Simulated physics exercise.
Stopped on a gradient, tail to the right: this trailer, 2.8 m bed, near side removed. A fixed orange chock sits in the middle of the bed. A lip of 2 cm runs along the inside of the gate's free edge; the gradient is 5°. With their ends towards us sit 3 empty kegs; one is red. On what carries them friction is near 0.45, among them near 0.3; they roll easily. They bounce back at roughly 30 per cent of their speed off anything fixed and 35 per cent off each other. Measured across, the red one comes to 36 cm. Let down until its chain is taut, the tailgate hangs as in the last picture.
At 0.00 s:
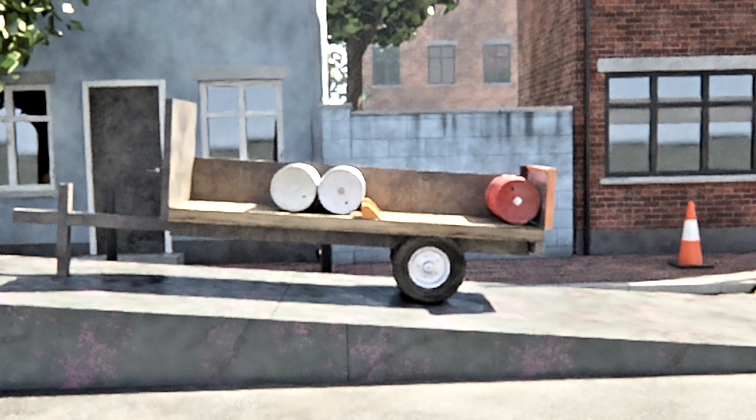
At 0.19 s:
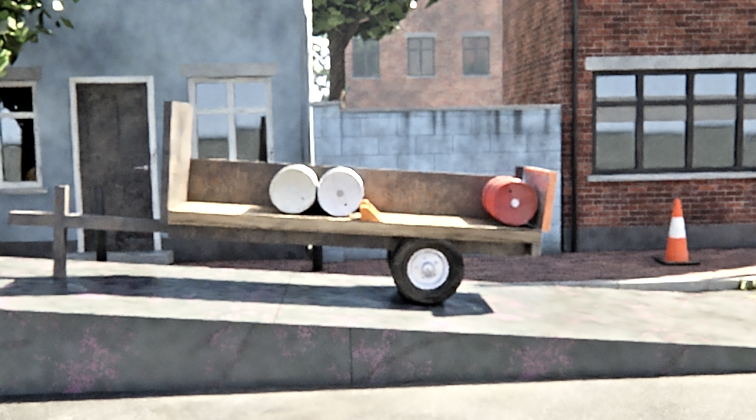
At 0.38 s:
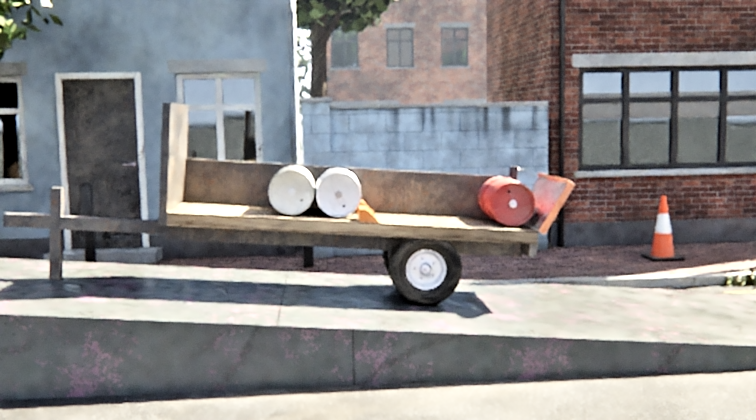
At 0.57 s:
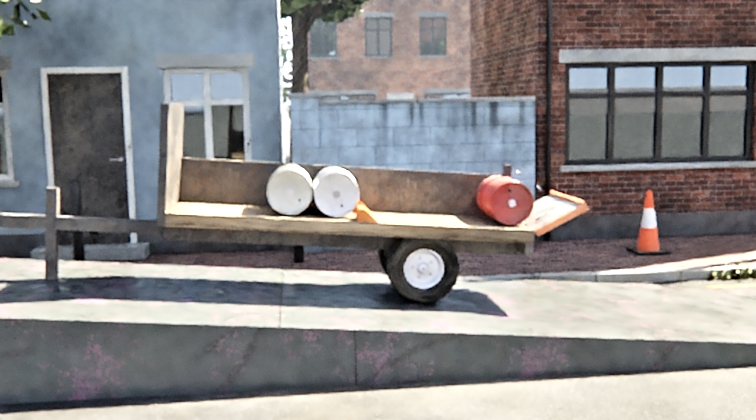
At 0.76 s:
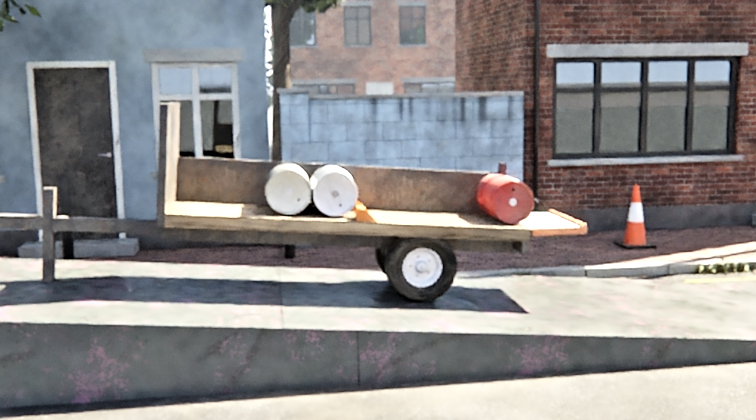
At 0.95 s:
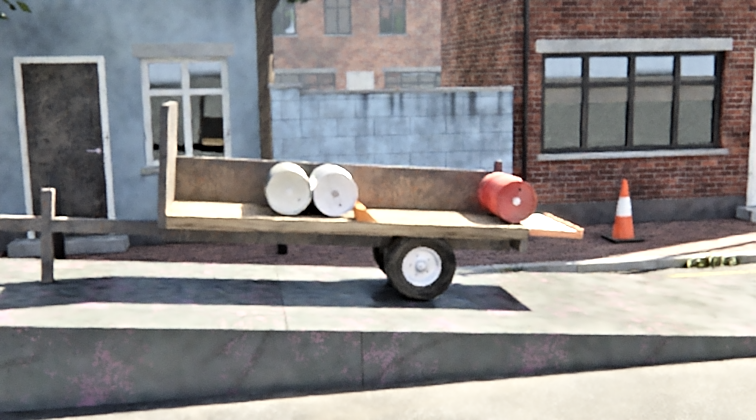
A wooden trailer stood on a sloping street with two white kegs and a red one on its bed, and its tailgate swung down at the right while the kegs barely moved.
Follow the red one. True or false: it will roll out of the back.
True.
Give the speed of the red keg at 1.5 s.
It's going at around 0.5 m/s.
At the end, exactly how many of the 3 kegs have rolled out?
Exactly 1 of the lot.
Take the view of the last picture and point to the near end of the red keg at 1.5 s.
That would be about (544, 204) in pixels.
Then, 1.5 s in, red is on the gate, 15 cm past the hinge, rolling right; 0 gone off the back.
Then, 2.2 s in, red is dropping off the gate; 1 gone off the back.
In the end (4.3 s), red is off the vehicle; 1 gone off the back.
